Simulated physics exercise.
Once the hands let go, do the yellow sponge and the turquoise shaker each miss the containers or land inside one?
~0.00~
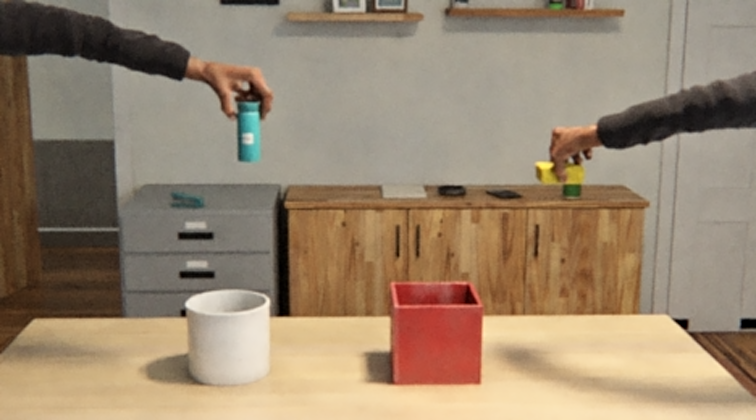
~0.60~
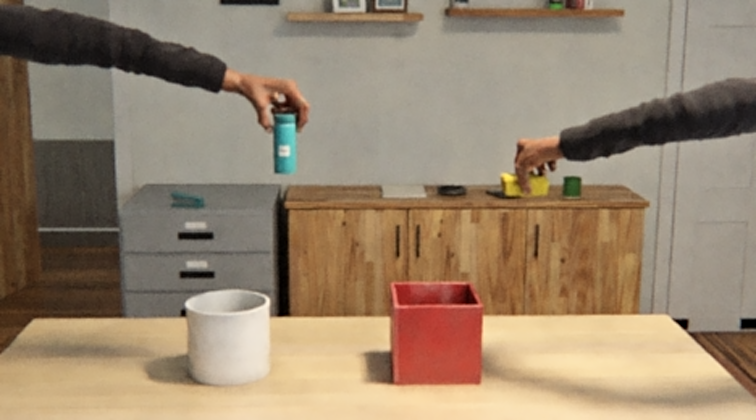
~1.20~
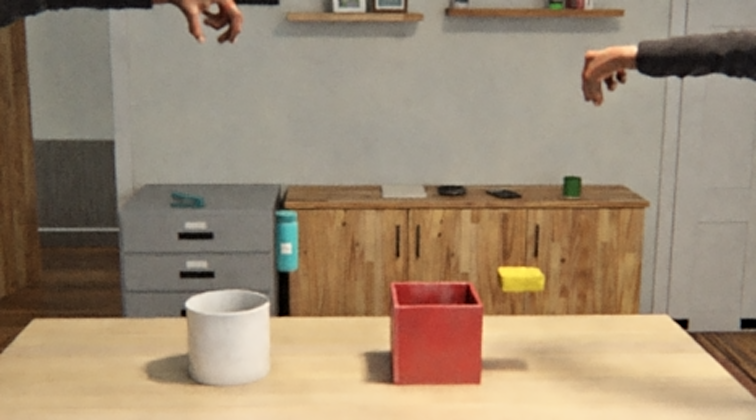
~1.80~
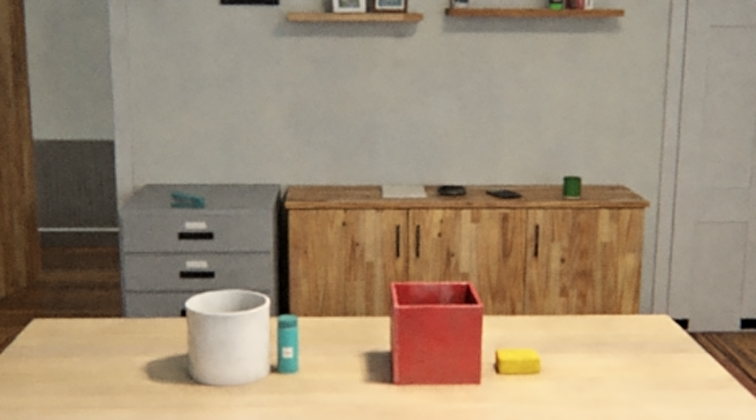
The yellow sponge misses and ends up on the table to the right of the red basket. The turquoise shaker also misses, coming to rest on the table just right of the white bucket.
